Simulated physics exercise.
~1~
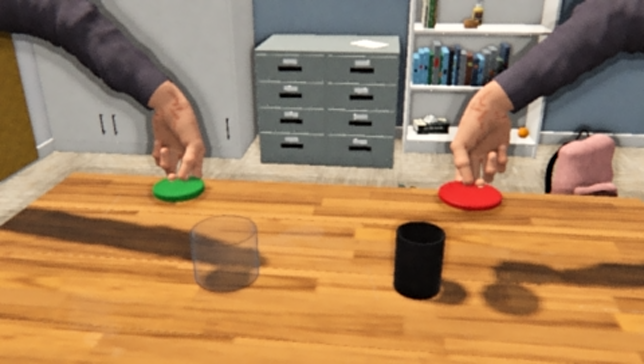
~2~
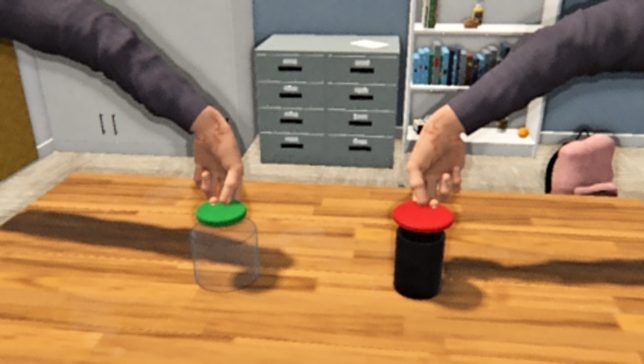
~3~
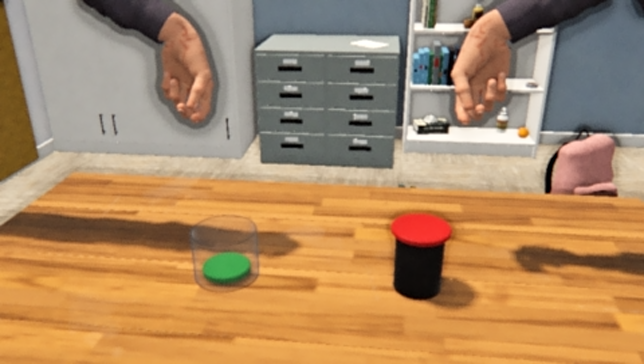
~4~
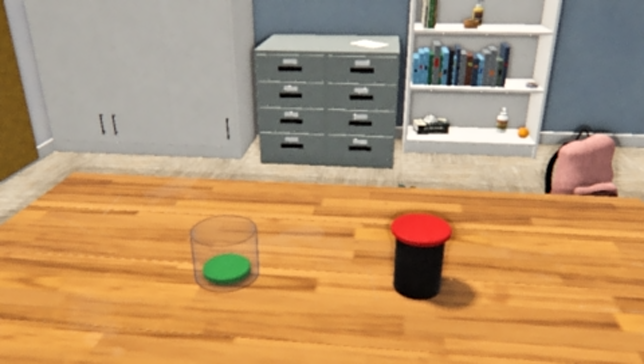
A green lid and a red coaster, each held by a hand reaching in from either side, hover above a wooden table in an office-like room, seen from slightly above by a still camera. A clear glass stands on the left and a black cup on the right, with grey filing cabinets and a white bookshelf behind. The hands bring the green lid right and down to the glass and the red coaster left to the cup. They let go and draw back. The green lid drops inside the glass and lies at its bottom, while the red coaster stays resting on the black cup's rim.
